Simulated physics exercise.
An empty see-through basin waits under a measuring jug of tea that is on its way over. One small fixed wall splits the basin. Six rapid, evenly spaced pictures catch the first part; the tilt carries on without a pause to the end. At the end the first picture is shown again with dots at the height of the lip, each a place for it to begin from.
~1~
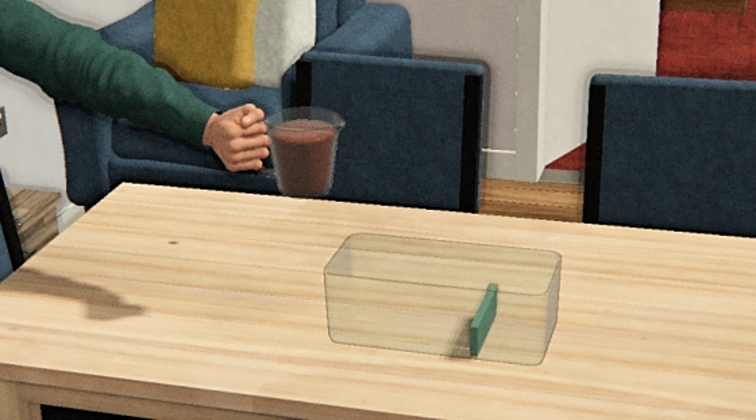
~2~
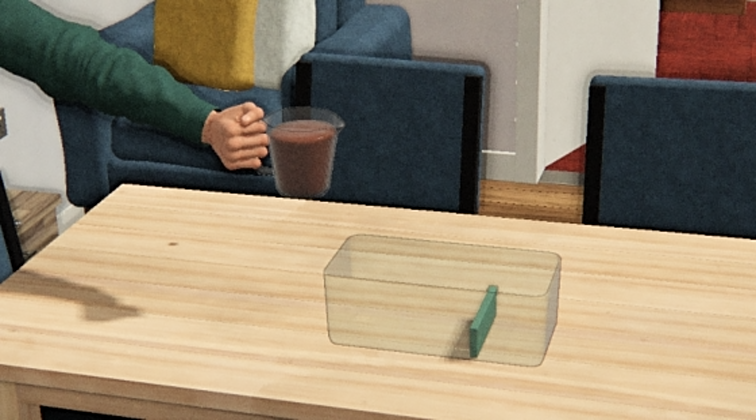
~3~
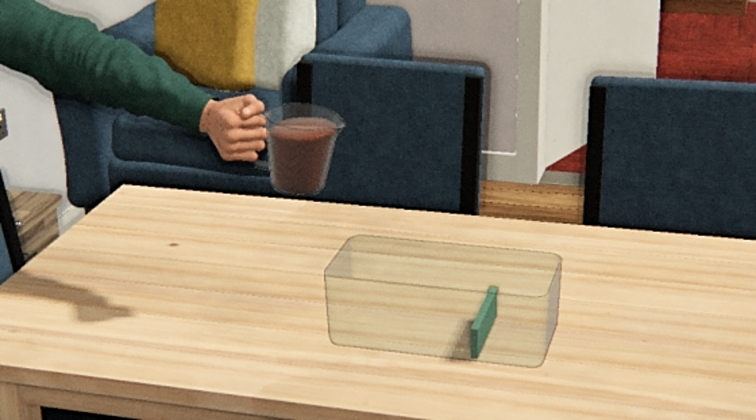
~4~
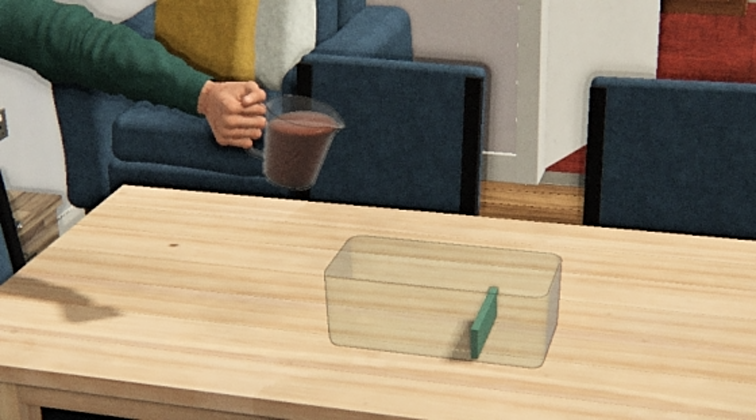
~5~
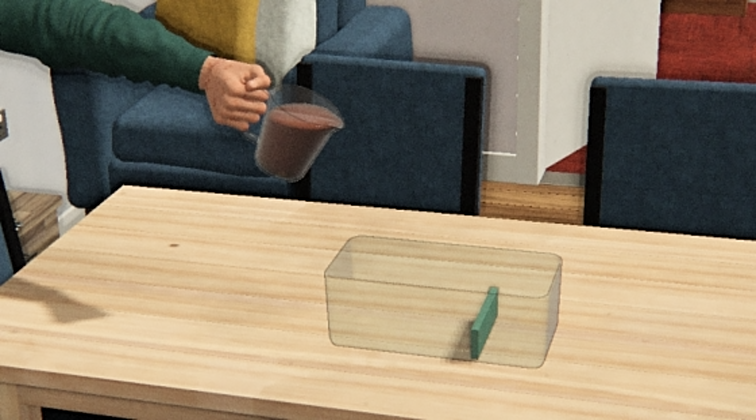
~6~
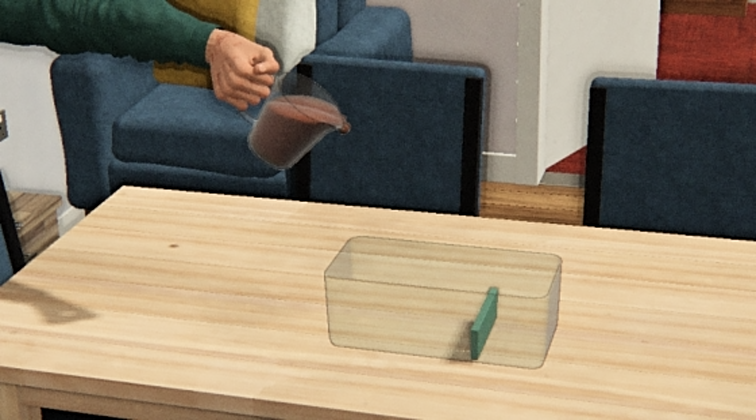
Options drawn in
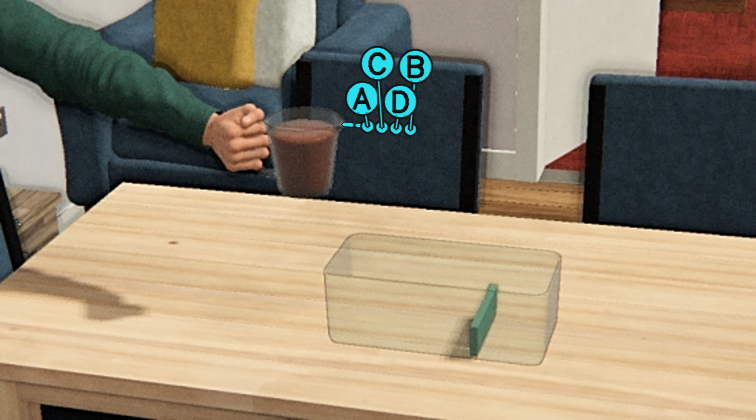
A hand in a green sleeve holds a clear measuring jug of reddish-brown tea upright above a wooden table, where an empty see-through basin with a green upright piece inside sits to the right. The hand gradually tilts the jug rightward, and the tea reaches the spout, just beginning to cross the lip.
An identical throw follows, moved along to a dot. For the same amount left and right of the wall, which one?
Go for D.
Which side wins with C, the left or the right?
More ends on the left.
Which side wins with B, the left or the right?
The right side.
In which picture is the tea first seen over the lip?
In picture 6.
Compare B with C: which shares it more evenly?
That is dot B.
In cyan, A at (367, 126); B at (410, 129); C at (381, 127); D at (396, 128).
With A, about 88 % ends left of the wall and 5 % right of it; 7 % is lost outside.
With B, about 25 % ends left of the wall and 70 % right of it; 6 % is lost outside.
With C, about 84 % ends left of the wall and 10 % right of it; 6 % is lost outside.
With D, about 51 % ends left of the wall and 44 % right of it; 5 % is lost outside.
